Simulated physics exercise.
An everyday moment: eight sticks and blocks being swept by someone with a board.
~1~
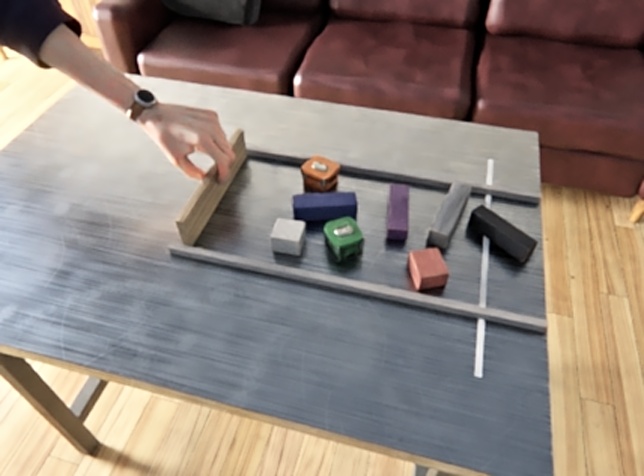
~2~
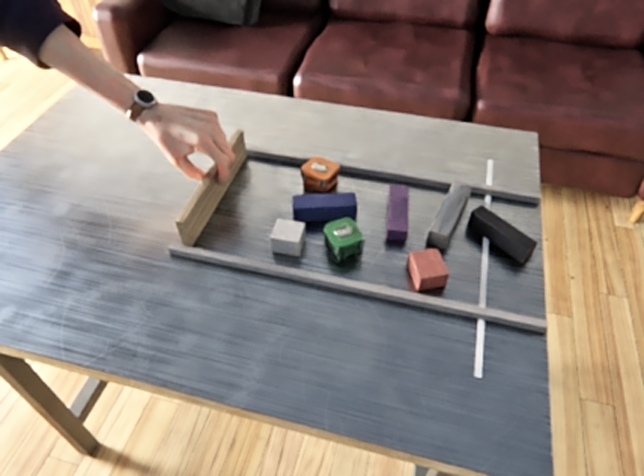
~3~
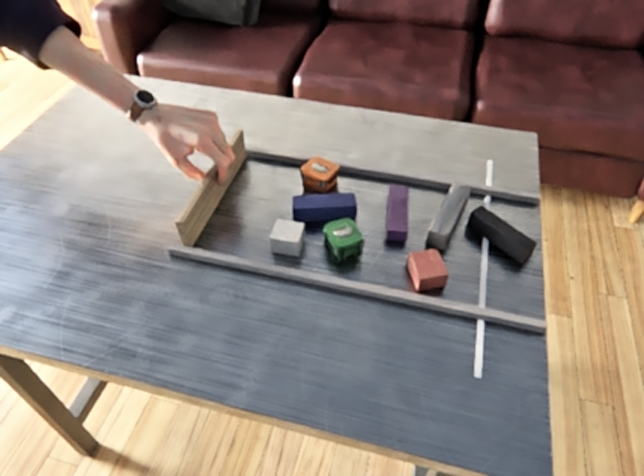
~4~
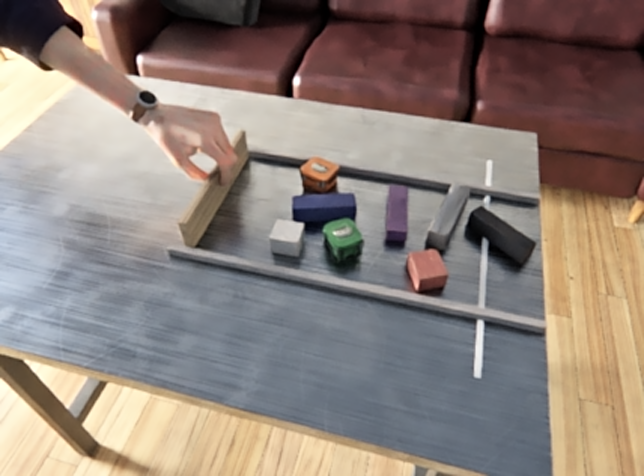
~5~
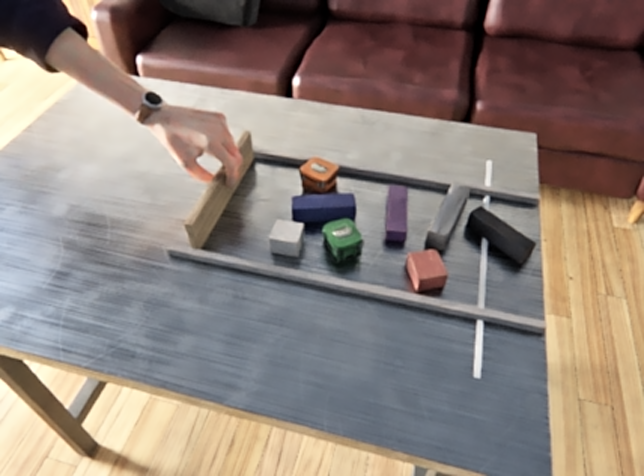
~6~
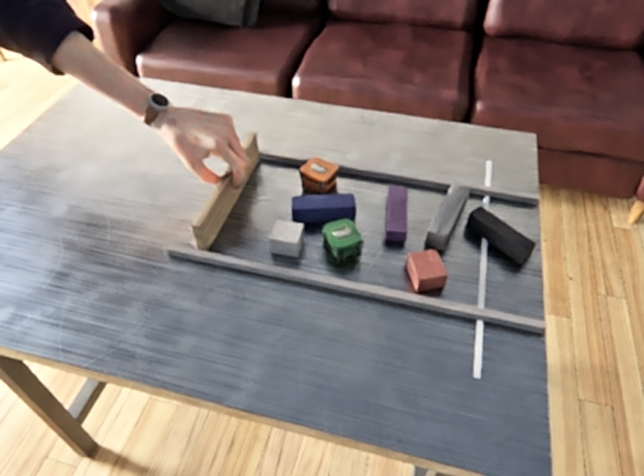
A hand wearing a dark watch holds a wooden board upright on a table, then slides it slightly to the right between two rails, while the colourful blocks and sticks, including a black one across a white line, stay still.
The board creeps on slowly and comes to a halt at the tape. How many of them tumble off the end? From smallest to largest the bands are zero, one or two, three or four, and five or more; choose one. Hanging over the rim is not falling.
The right band is three or four.
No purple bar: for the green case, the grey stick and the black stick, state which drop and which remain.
Note: Green case is on by the end; grey stick is off by the end; black stick is off by the end.
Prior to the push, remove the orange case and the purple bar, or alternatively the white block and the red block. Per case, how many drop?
The count is 2 in the first case and 3 in the second.
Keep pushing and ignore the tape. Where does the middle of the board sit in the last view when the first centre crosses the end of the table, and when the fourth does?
At (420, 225) for the first, at (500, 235) for the fourth.
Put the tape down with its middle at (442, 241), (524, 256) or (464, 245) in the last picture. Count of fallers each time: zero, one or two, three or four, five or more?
Per place, in order: One or two; five or over; either one or two.
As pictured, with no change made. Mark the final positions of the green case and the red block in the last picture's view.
Near (524, 262) and (533, 298).
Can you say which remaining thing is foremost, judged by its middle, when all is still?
Closest at the end: The red block.
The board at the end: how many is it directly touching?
3 of them.
Soon after, none off yet; black stick at rest near (500, 234); grey stick at rest near (448, 216); red block at rest near (426, 270).
Then, none off yet; black stick moved a little near (525, 233); grey stick moved about its own width near (496, 216); red block moved a little near (442, 277).
At rest, the number that fall off is three or four; fallen, purple bar, grey stick and black stick.
